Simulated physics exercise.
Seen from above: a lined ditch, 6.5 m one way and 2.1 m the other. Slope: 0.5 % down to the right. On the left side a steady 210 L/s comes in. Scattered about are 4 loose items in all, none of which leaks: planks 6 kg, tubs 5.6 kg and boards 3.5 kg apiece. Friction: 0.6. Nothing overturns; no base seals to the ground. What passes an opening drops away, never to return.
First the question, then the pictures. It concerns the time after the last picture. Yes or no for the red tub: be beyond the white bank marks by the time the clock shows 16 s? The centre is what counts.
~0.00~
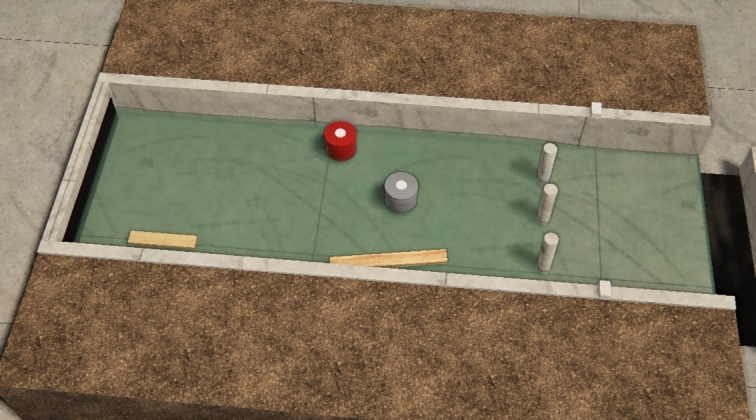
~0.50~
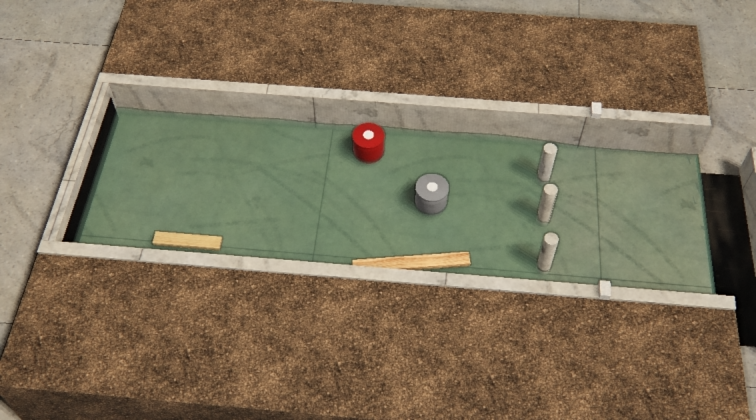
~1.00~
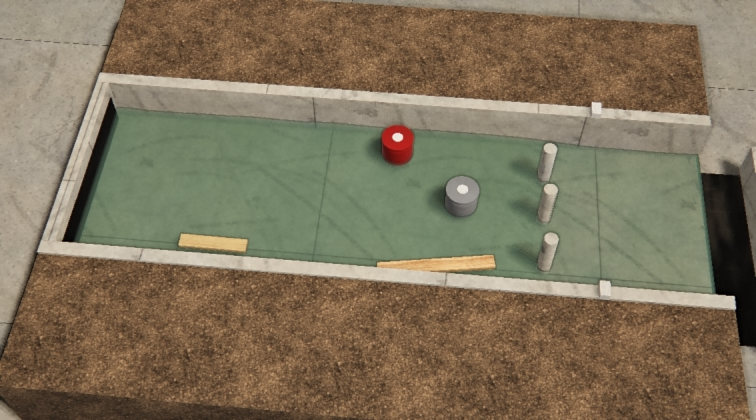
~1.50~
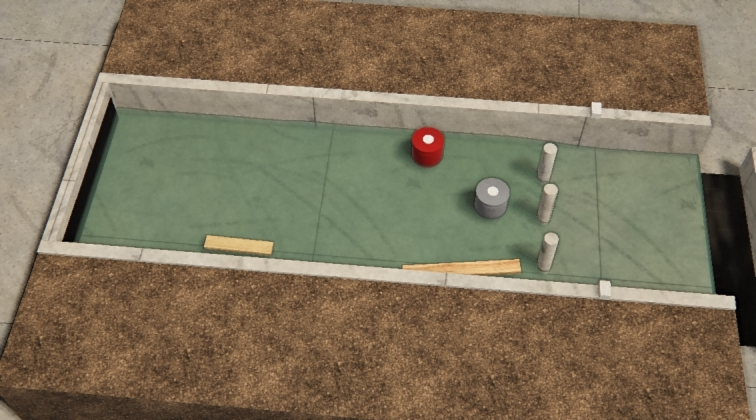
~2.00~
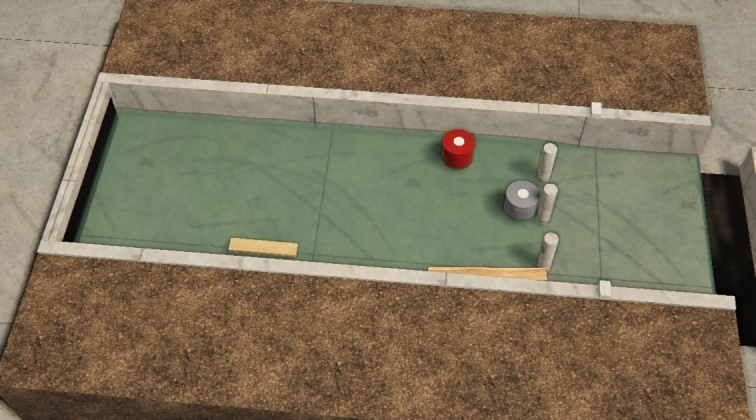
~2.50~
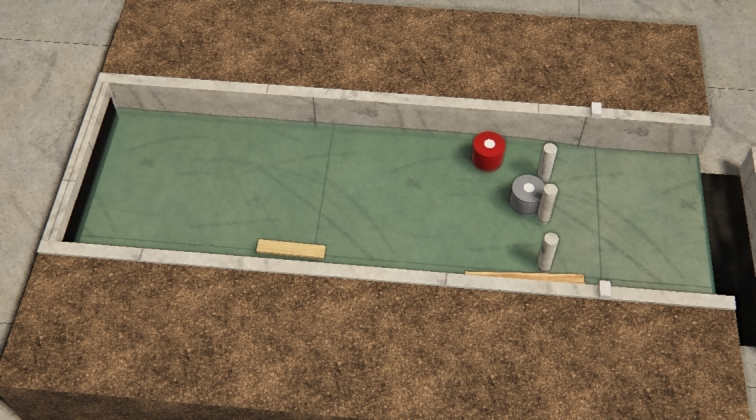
Judging by its centre, the red tub goes over.
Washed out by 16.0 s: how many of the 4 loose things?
Count at that moment: 4.
After 3.5 s the red tub is near (555, 142), 2.4 m from its start, afloat; 2 of 4 are over the mark; 4 afloat.
After 7.2 s the red tub has gone out; 4 of 4 are over the mark; 1 afloat.
After 12.0 s the red tub has gone out; 4 of 4 are over the mark; 0 afloat.
After 16.0 s the red tub has gone out; 4 of 4 are over the mark; 0 afloat.
